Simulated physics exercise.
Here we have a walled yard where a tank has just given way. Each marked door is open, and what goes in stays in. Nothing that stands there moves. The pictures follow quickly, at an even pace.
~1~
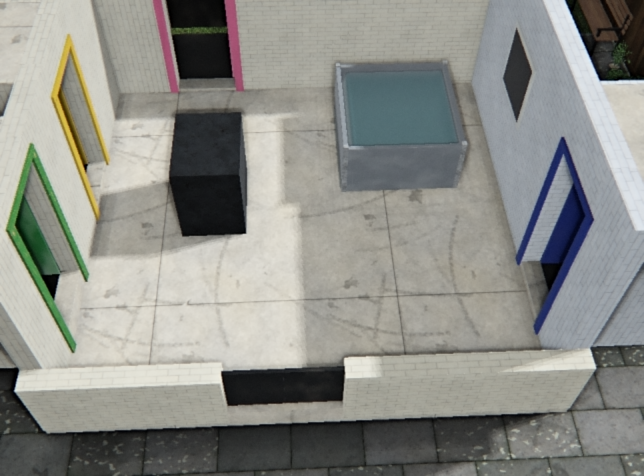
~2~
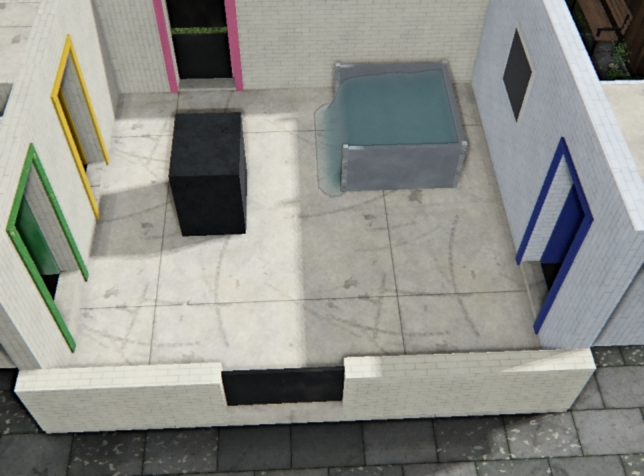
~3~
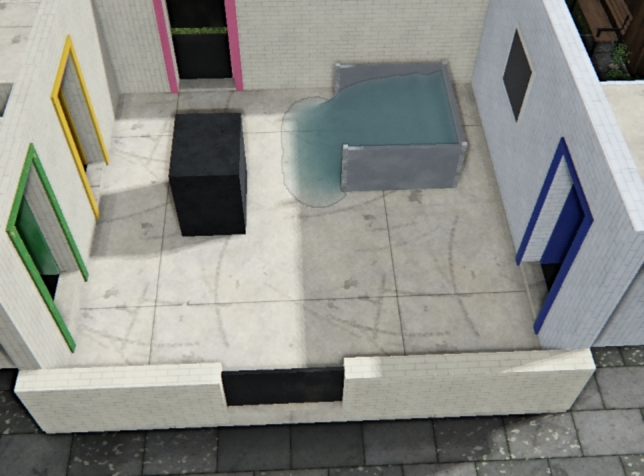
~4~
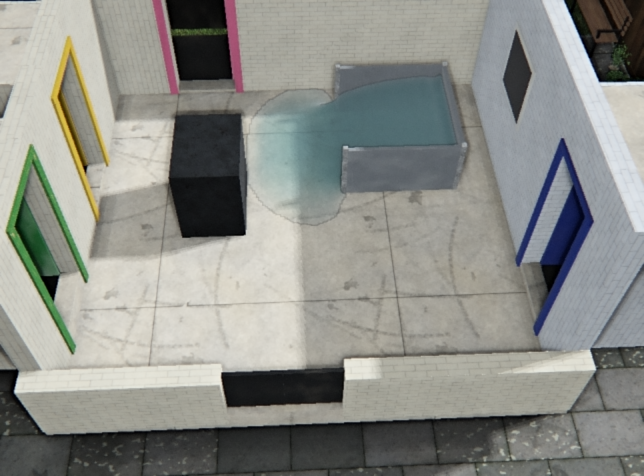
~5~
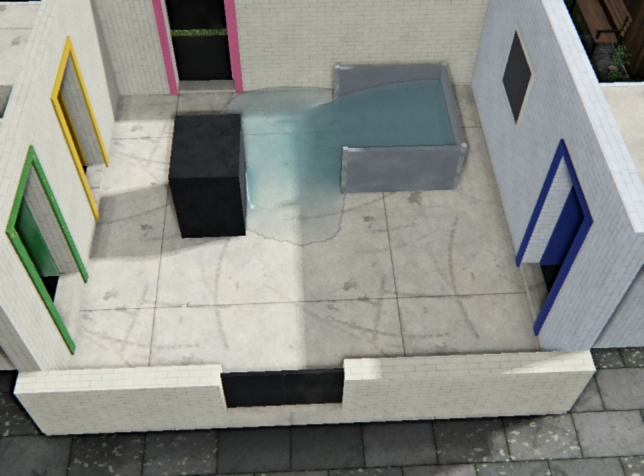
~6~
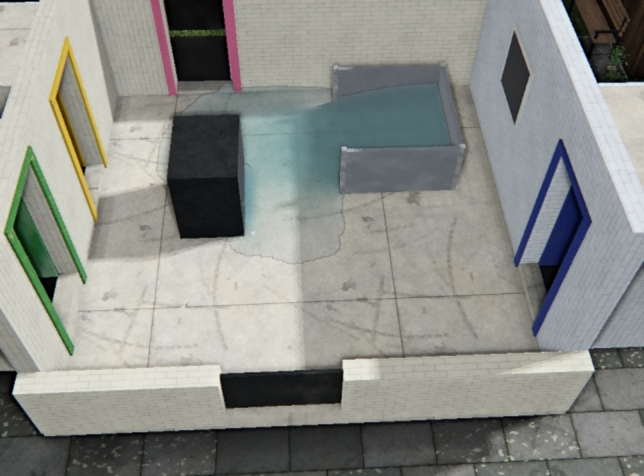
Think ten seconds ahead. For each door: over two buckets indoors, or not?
The pink door floods; the green door holds within the limit; the yellow door floods; the blue door holds within the limit.
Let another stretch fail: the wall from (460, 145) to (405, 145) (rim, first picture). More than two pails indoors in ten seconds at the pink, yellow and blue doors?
One by one: The pink one floods, the yellow one takes less, the blue one passes that mark.
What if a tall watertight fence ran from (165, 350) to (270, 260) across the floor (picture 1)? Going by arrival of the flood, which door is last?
The blue door.
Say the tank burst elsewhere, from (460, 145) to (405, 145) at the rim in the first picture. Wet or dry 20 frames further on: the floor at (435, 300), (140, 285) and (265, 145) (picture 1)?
As listed: Awash, covered, no water.
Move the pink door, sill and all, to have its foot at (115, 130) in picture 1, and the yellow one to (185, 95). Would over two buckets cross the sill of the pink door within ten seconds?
One by one: The pink one lets more in.
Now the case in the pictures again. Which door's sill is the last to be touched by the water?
Last comes the door marked blue.
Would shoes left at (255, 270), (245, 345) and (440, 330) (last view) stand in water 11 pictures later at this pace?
One after the other: Awash, flooded, not flooded.
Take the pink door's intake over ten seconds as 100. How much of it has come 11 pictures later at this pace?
Near 15 in a hundred.
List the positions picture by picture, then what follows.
The first frame shows the open tank at (398, 108) is whole and still.
In the second frame, water pours out at (342, 135) and has run to (333, 106).
In the third frame, the front is at (301, 105), out from the gap at (342, 137).
In the fourth frame, water pours out at (342, 139) and has run to (293, 93).
In the fifth frame, the front is at a hidden place, out from the gap at (342, 141).
In the sixth frame, water pours out at (340, 141) and has run to (168, 138).
A moment on, water covers 35 % of the floor; the pink door under two buckets in, the green door not reached, the yellow door under two buckets in, the blue door not reached.
Next, water covers 55 % of the floor; the pink door over two buckets in, the green door not reached, the yellow door over two buckets in, the blue door not reached.
Then, water covers 70 % of the floor; the pink door far over two buckets in, the green door wet at the sill, nothing in, the yellow door far over two buckets in, the blue door not reached.
Later, water covers 85 % of the floor; the pink door far over two buckets in, the green door wet at the sill, nothing in, the yellow door far over two buckets in, the blue door wet at the sill, nothing in.
In the end, water covers 95 % of the floor; the pink door far over two buckets in, the green door wet at the sill, nothing in, the yellow door far over two buckets in, the blue door wet at the sill, nothing in.
